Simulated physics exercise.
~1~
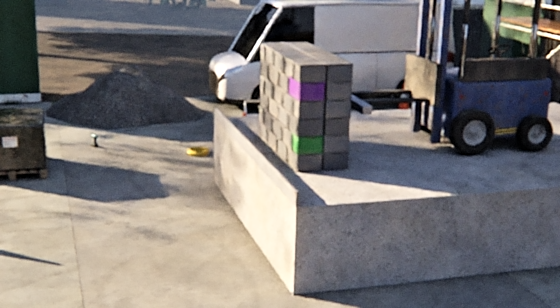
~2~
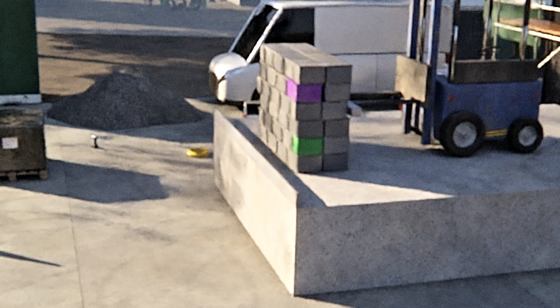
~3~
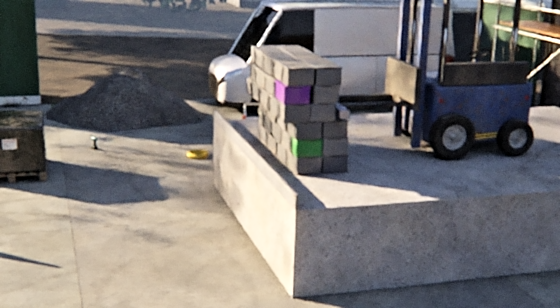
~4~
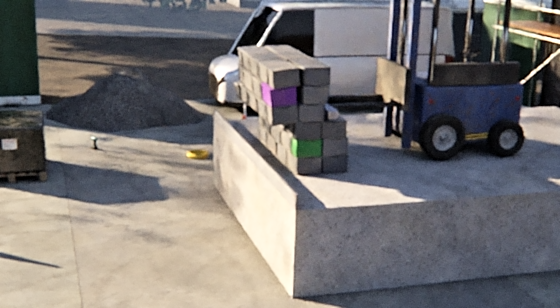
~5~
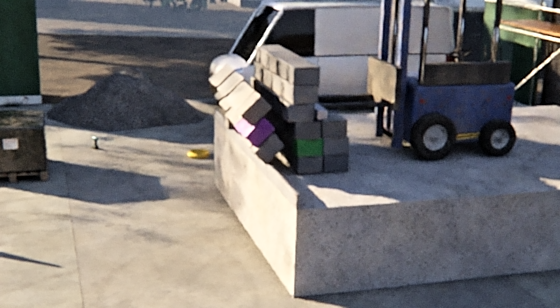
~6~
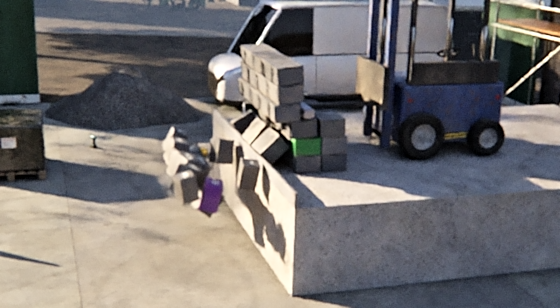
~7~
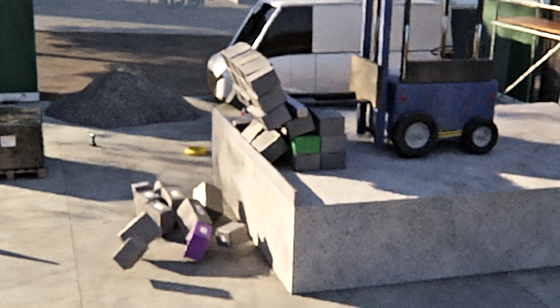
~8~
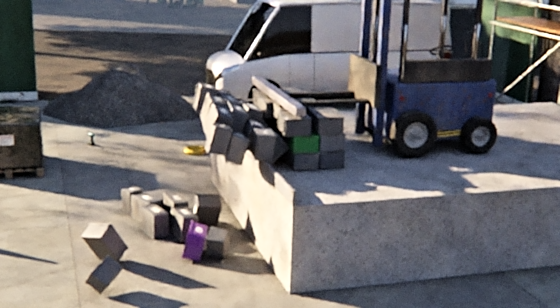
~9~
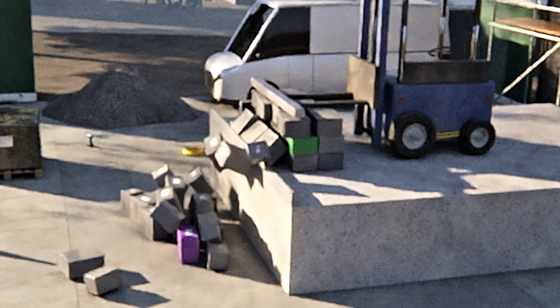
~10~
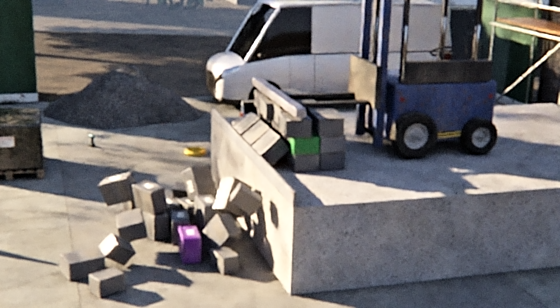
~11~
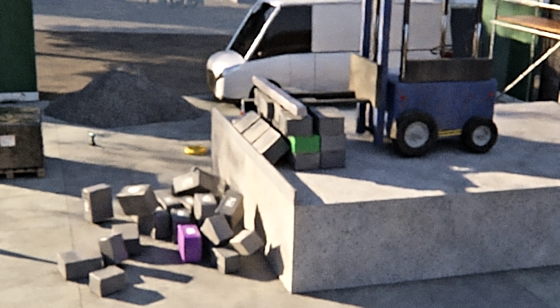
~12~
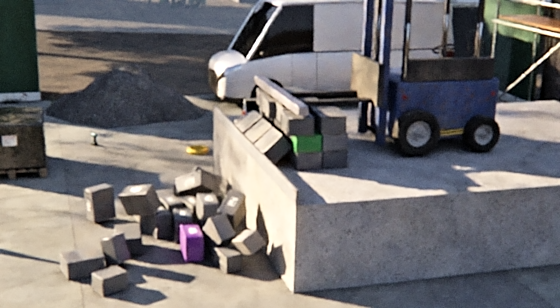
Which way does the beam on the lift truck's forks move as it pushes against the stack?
The beam moves to the left, pushing the upper part of the stack toward the open edge of the platform.
At first, a tall stack of grey block-like totes, one purple and one green, stands on a raised concrete platform, with a blue lift truck to its right and a white van behind. The truck rolls left, pushing a beam against the stack, and the upper rows shift toward the open edge. The upper left side then leans out and breaks apart, and the purple tote tips and drops to the ground. More totes slump and tumble after it as the truck stops. Finally, a scattered heap lies below with the purple tote on its side, while the green one remains in place among those still on the platform.
